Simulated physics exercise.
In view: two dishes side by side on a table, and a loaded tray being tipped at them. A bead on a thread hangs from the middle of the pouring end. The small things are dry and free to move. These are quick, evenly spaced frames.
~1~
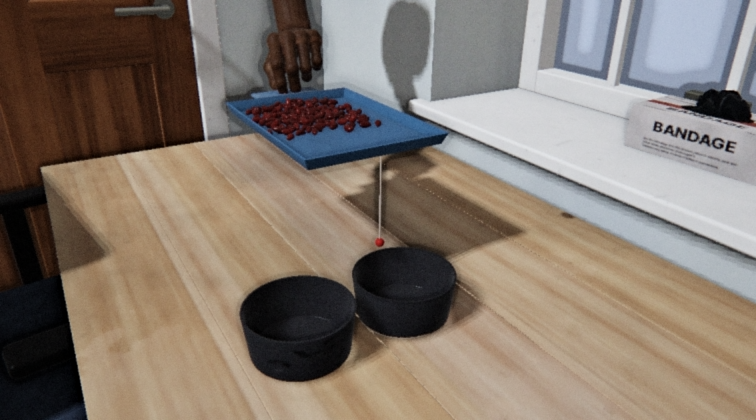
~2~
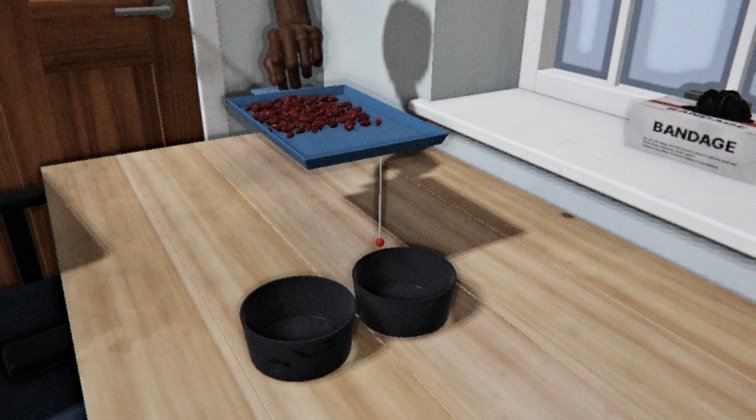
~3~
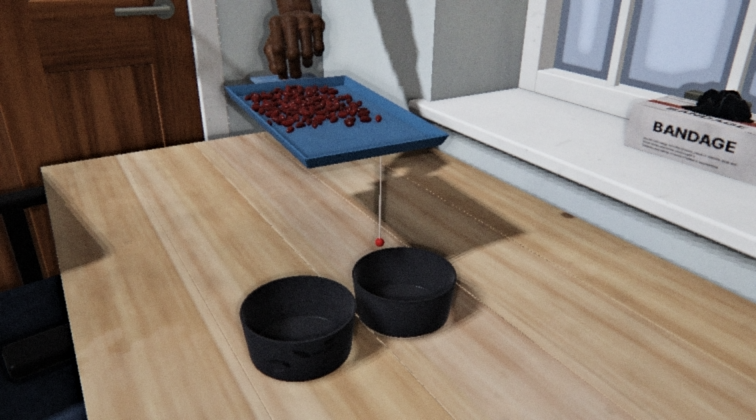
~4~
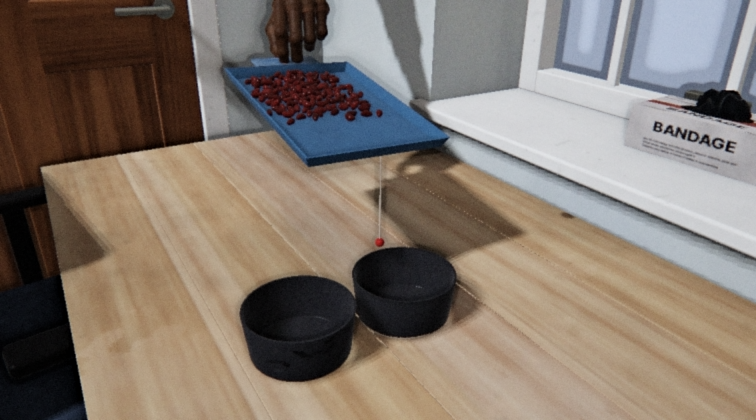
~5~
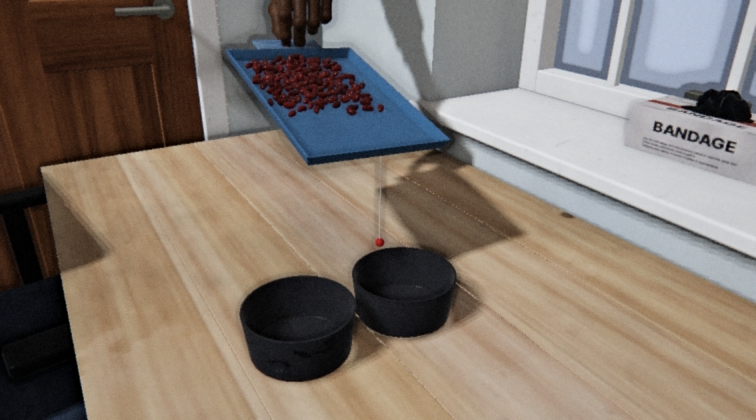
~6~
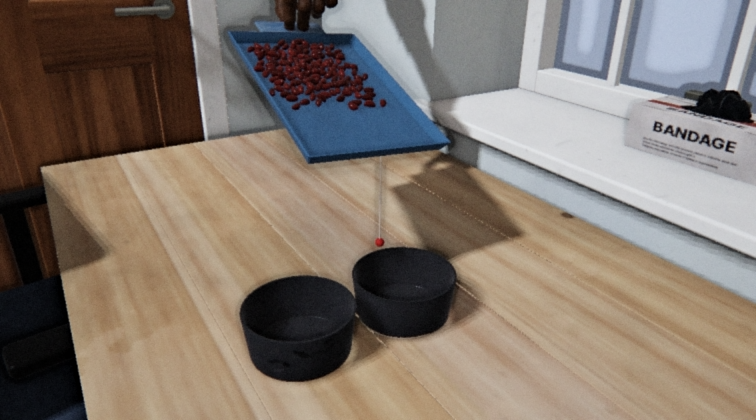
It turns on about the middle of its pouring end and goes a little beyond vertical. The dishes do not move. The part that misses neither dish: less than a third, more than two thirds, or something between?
In the dishes lies between a third and two thirds of it.
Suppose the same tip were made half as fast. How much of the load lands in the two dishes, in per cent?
Some 50 per cent.
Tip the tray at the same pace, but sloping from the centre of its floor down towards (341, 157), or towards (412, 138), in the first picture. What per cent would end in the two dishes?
First some 70, then 10 per cent.
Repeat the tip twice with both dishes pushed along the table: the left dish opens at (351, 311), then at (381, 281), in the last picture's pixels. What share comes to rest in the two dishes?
About 60 and 80 per cent.
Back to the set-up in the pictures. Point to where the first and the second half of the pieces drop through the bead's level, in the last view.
Around (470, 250) and then (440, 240).
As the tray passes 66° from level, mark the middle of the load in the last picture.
Roughly at (428, 163).
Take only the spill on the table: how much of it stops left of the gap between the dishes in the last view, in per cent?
About 0 per cent.
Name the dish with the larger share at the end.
It is the right-hand dish.
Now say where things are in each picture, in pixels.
Corners of the pouring end at (308, 157) and (442, 132), level; middle of the load at (304, 114), kidney beans; left dish at (324, 356); right dish at (434, 315); bead on its thread at (380, 242), in the first picture.
Corners of the pouring end at (308, 157) and (442, 132), level; middle of the load at (304, 112), in the second picture.
Corners of the pouring end at (308, 156) and (443, 134), tipped barely, lowest at the right corner; middle of the load at (304, 104), in the third picture.
Corners of the pouring end at (309, 155) and (443, 135), tipped a little, lowest at the right corner; middle of the load at (305, 92), in the fourth picture.
Corners of the pouring end at (310, 154) and (444, 137), tipped clearly, lowest at the right corner; middle of the load at (306, 80), in the fifth picture.
Corners of the pouring end at (312, 153) and (444, 139), tipped clearly, lowest at the right corner; middle of the load at (309, 68); left dish at (324, 356); right dish at (434, 315), in the sixth picture.
Soon after the last picture, tray tipped steeply; about half on the tray; a stray few in the right dish; a stray few outside both; about half in the air.
A little later, tray tipped past a quarter turn; a stray few in the left dish; about a third in the right dish; about half outside both; a stray few in the air.
Later still, tray tipped past a quarter turn; a stray few in the left dish; about a third in the right dish; about two thirds outside both.
At rest, tray tipped past a quarter turn; a stray few in the left dish; about a third in the right dish; about two thirds outside both.
